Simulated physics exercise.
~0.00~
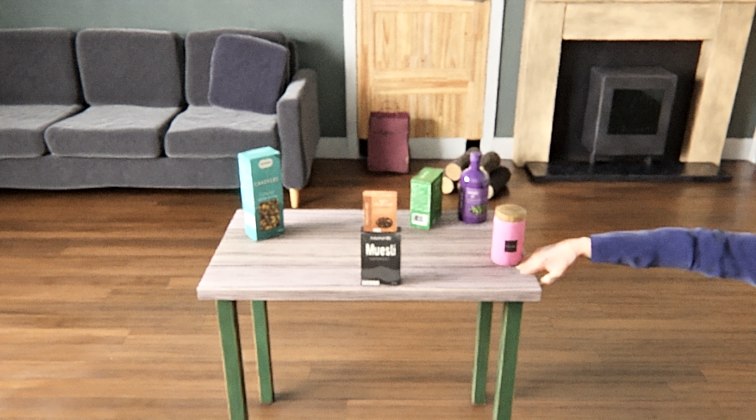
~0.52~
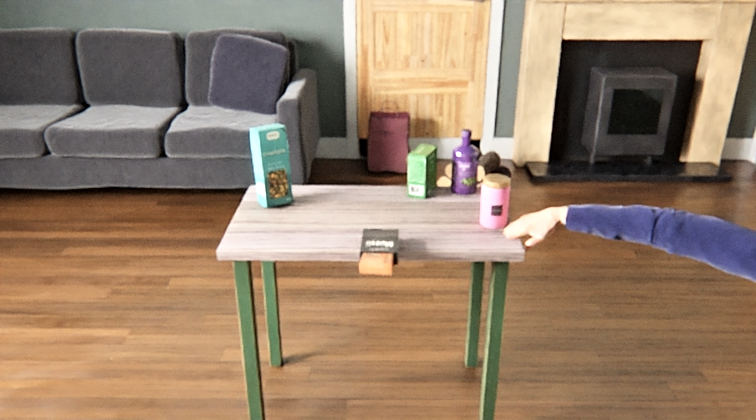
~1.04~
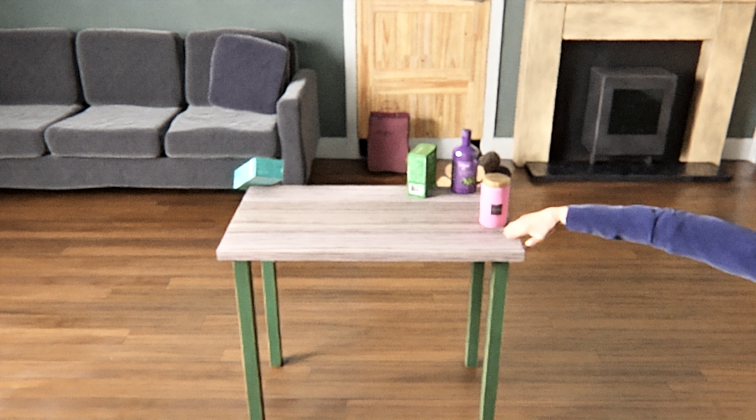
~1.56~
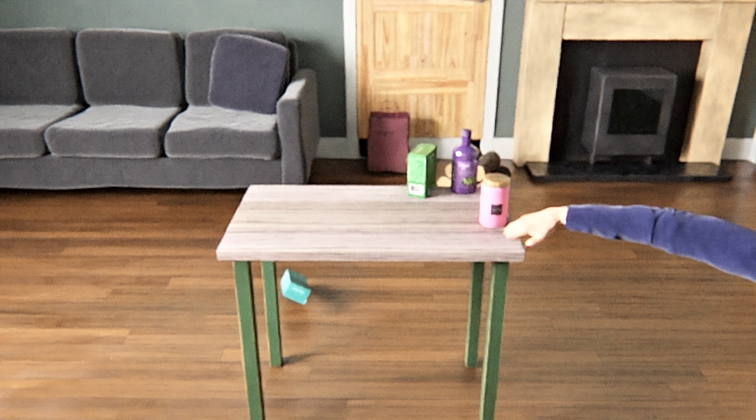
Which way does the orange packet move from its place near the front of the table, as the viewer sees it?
The orange packet moves down, tipping over the near edge of the table.
